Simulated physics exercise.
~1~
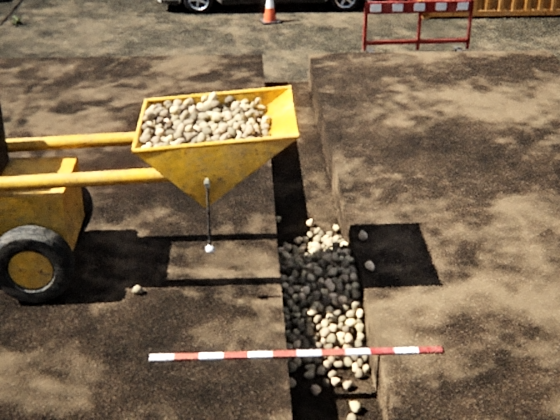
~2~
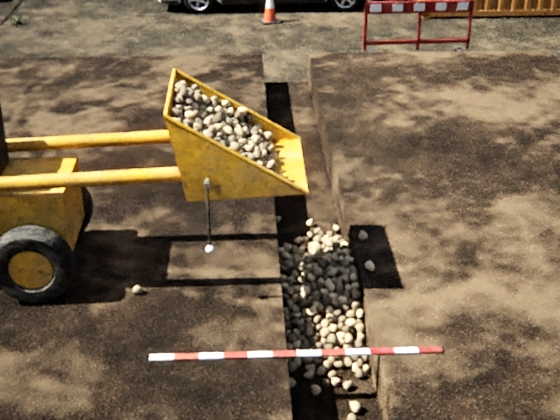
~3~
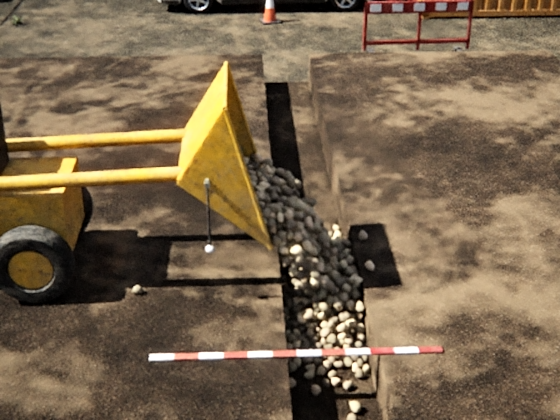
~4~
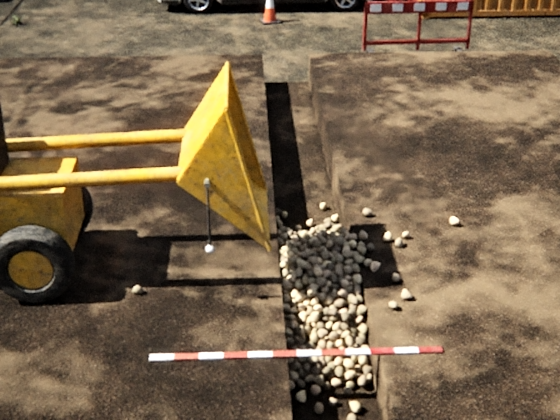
A yellow loader's bucket full of pale, rounded stones tipped steeply to the right, pouring its load onto the stones already lying in a dark trench; the bucket ended up empty and still, with a bigger heap below and a few strays beyond.
